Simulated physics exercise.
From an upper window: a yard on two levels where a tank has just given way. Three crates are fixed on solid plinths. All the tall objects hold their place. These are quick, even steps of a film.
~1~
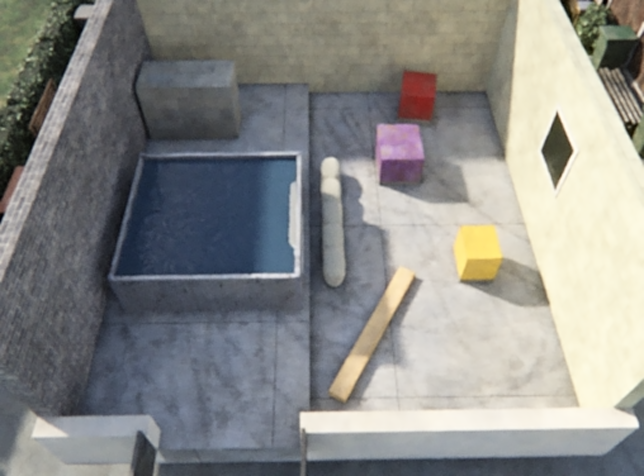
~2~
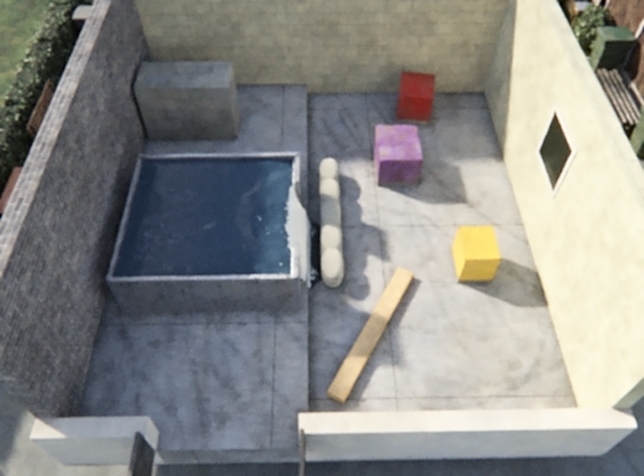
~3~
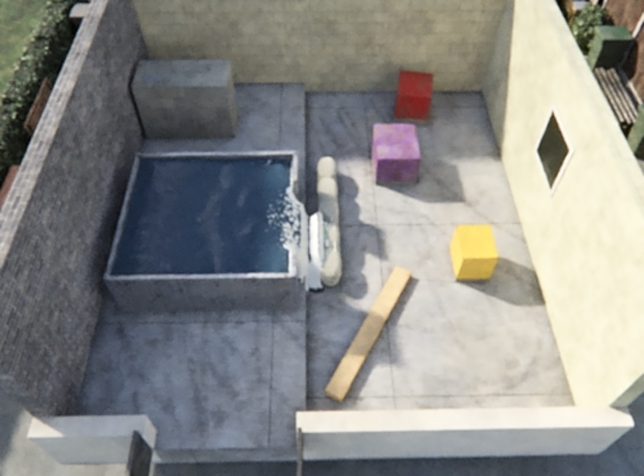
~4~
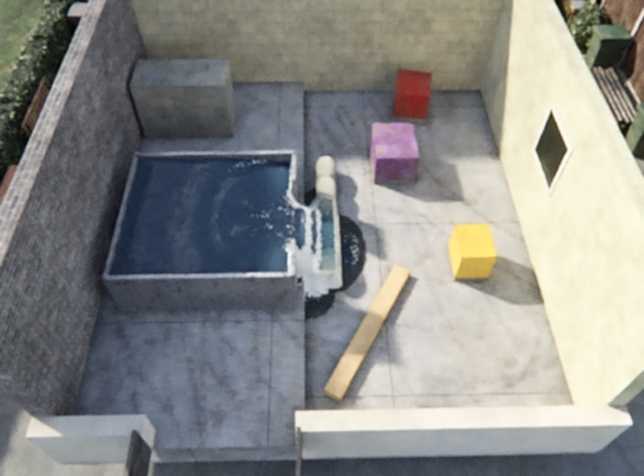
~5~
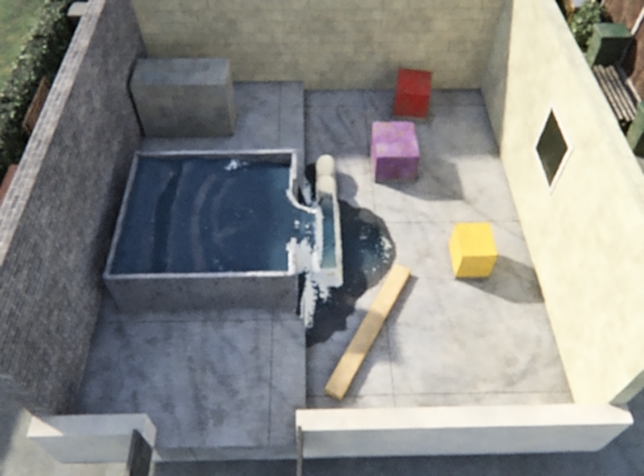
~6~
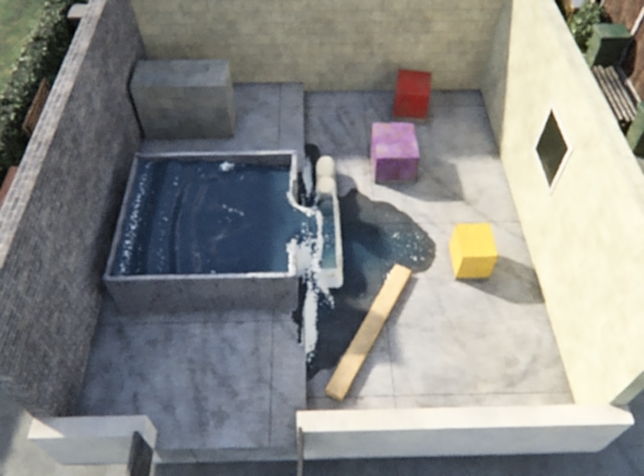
Raised tank of dark water spilling over its right side past a pale rounded barrier and spreading across the grey yard floor.
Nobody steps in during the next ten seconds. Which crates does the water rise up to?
The red crate is soaked; the purple crate is soaked; the yellow crate is soaked.
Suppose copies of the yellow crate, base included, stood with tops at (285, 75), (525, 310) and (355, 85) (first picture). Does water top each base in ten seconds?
In turn: Escapes it, is topped, is topped.
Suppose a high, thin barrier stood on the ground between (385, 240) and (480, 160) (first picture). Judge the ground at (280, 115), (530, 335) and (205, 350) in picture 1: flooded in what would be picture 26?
One after the other: Dry, flooded, dry.
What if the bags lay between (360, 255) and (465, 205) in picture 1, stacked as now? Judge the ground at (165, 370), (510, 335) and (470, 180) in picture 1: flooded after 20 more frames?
In that order: No water, awash, flooded.
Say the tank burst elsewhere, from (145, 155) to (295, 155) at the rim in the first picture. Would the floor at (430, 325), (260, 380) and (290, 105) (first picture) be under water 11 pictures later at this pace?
In that order: Free of water, free of water, flooded.
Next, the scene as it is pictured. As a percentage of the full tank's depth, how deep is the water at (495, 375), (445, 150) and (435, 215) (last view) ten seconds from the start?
About 25, 14 and 20 per cent.
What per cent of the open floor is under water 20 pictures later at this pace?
Some 60 per cent.
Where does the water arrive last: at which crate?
The crate marked red.
A moment on, water covers 30 % of the floor; the red crate not reached, the purple crate water round its plinth, the yellow crate water round its plinth.
Next, water covers 50 % of the floor; the red crate water round its plinth, the purple crate water round its plinth, the yellow crate water round its plinth.
Then, water covers 60 % of the floor; the red crate water round its plinth, the purple crate water round its plinth, the yellow crate water round its plinth.
Later, water covers 60 % of the floor; the red crate water round its plinth, the purple crate water round its plinth, the yellow crate water round its plinth.
In the end, water covers 60 % of the floor; the red crate was topped, the purple crate was topped, the yellow crate was topped.
